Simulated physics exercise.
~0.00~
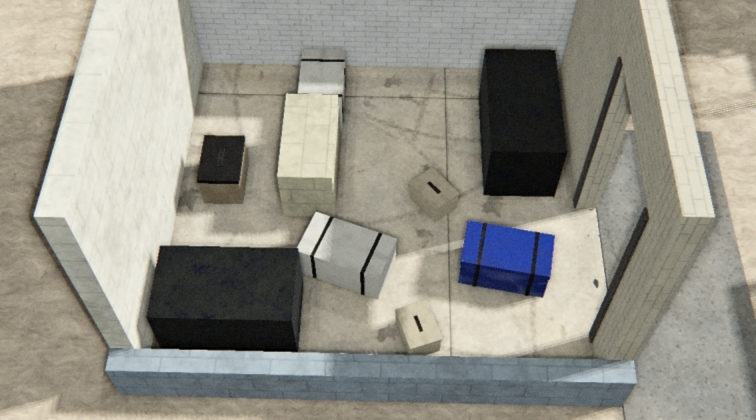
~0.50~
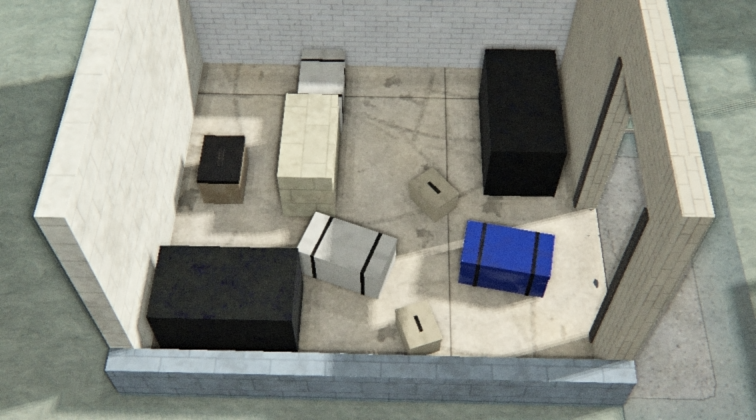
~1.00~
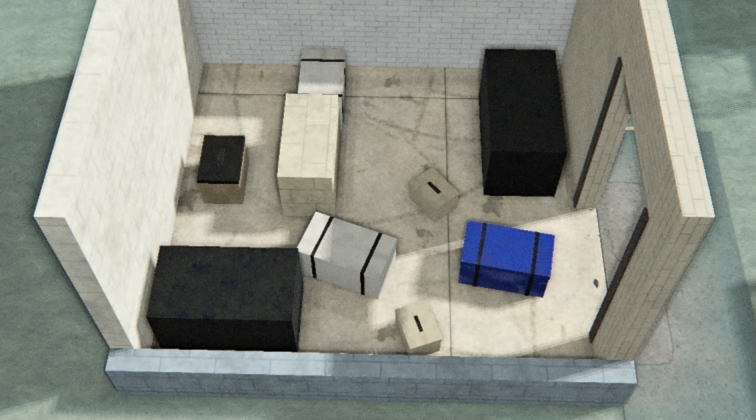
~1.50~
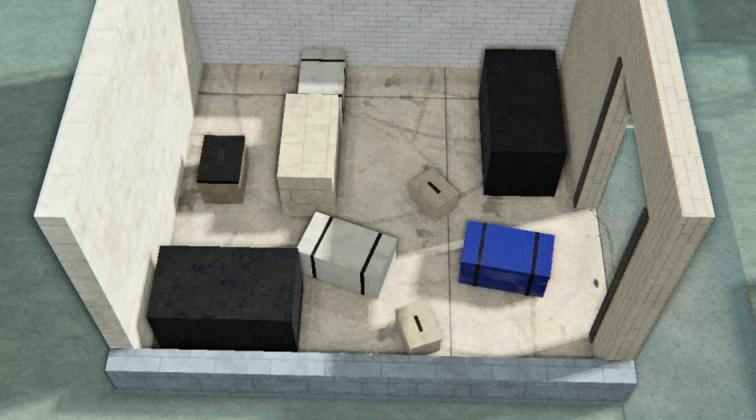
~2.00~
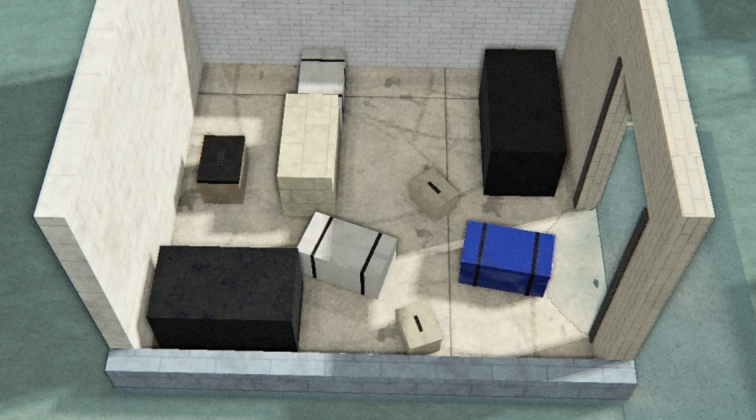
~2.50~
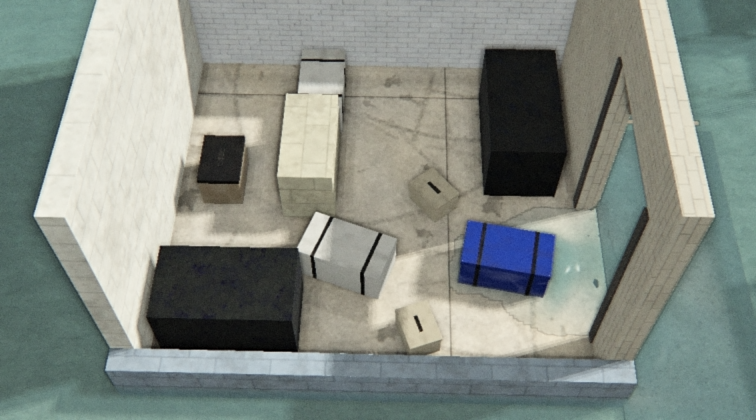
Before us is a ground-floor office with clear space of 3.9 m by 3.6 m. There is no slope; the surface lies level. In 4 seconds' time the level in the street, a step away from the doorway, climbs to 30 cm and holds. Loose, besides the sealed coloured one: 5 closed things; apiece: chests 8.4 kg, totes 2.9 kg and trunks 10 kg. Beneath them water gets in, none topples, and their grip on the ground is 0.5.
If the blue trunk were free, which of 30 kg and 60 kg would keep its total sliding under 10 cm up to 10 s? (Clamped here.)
Neither amount suffices.
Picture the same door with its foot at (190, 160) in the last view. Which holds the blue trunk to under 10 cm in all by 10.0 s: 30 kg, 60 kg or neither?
In that case both options fail.
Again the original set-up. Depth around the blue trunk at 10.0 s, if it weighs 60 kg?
Close to 22 cm deep.
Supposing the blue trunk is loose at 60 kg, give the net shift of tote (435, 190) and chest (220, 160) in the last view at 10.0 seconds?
In that order: 200 cm, 30 cm.
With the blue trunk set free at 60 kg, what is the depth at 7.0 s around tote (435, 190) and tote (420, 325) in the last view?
I'd put it at 5 cm and 14 cm respectively.
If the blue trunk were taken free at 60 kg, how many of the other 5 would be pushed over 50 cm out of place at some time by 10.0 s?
It adds up to 5.
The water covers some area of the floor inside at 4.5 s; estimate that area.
Wet: Near 6.5 m2.
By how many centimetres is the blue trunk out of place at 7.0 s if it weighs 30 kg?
Roughly 120 cm.
After 3.5 s the blue trunk would be 33 cm from its start with 30 kg and 0 cm from its start with 60 kg; 7 cm of water round it then.
After 4.5 s the blue trunk would be 88 cm from its start with 30 kg and 6 cm from its start with 60 kg; 8 cm of water round it then.
After 7.0 s the blue trunk would be 125 cm from its start with 30 kg and 57 cm from its start with 60 kg; 11 cm of water round it then.
After 10.0 s the blue trunk would be 125 cm from its start with 30 kg and 166 cm from its start with 60 kg; 22 cm of water round it then.
